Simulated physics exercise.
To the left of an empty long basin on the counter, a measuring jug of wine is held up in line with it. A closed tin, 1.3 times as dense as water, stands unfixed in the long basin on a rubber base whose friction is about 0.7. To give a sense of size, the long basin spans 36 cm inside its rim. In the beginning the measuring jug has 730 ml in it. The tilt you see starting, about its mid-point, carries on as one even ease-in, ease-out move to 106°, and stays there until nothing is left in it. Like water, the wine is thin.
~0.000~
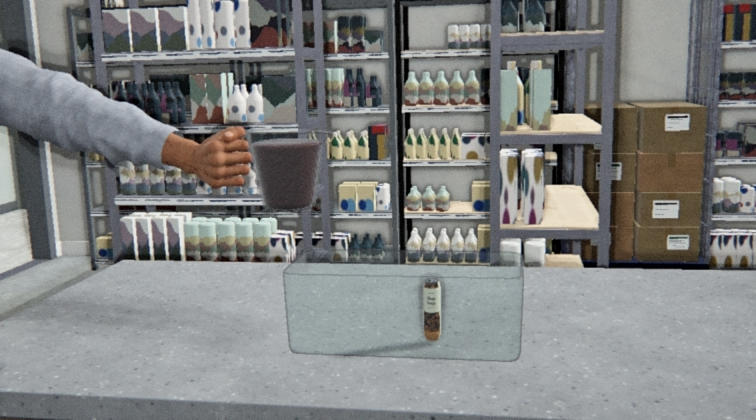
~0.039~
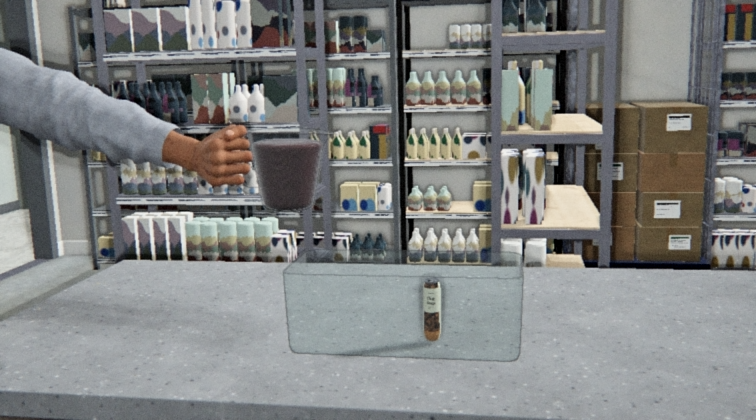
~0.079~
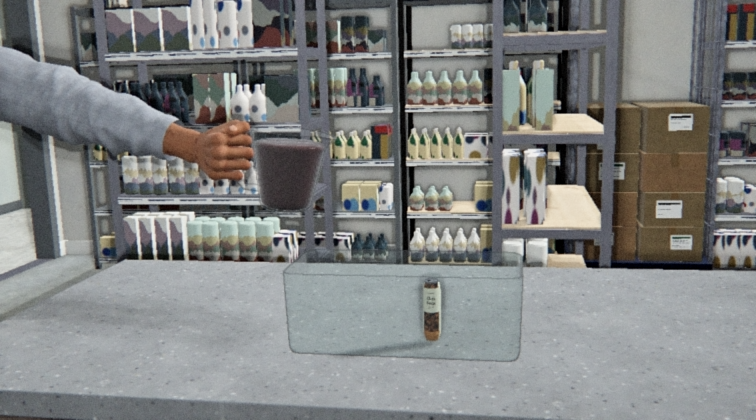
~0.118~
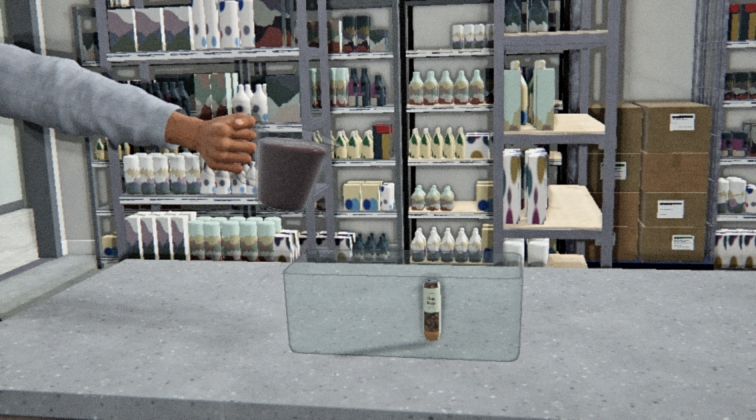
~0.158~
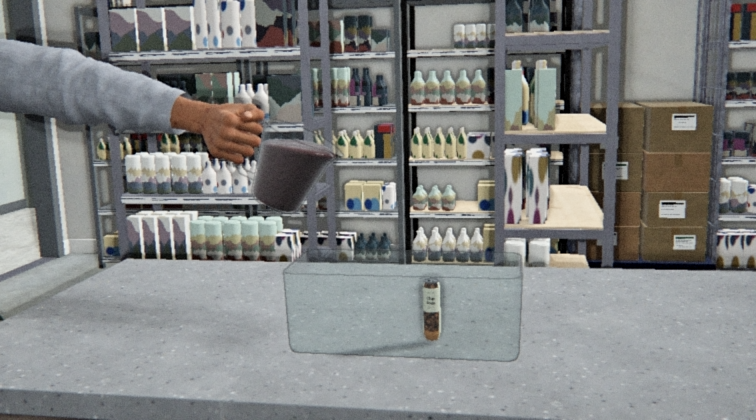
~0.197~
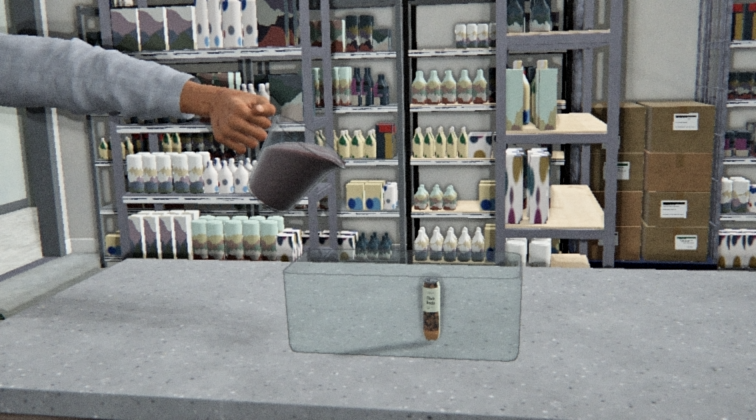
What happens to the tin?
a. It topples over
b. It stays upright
b.
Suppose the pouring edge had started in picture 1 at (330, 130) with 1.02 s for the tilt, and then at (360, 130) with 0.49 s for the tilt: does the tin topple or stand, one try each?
In the first try it remains standing; in the second it comes down.
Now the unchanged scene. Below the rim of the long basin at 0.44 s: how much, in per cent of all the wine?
Around 28%.
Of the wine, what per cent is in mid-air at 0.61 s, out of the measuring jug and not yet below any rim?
Some 12 % is up in the air.
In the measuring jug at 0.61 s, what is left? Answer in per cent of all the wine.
About 7 per cent.
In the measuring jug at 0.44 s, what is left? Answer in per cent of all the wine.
Close to 40 percent of the liquid remains at that time.
After 0.44 s the tilt is 103° and 40 per cent is still to pour; the tin stands where it began.
After 0.61 s the tilt is 106° and 7 per cent is still to pour; the tin stands where it began.
After 0.79 s the tilt is 106° and 0 per cent is still to pour; the tin stands where it began.
After 0.99 s the tilt is 106° and 0 per cent is still to pour; the tin stands where it began.
In the end the tin stands where it began.
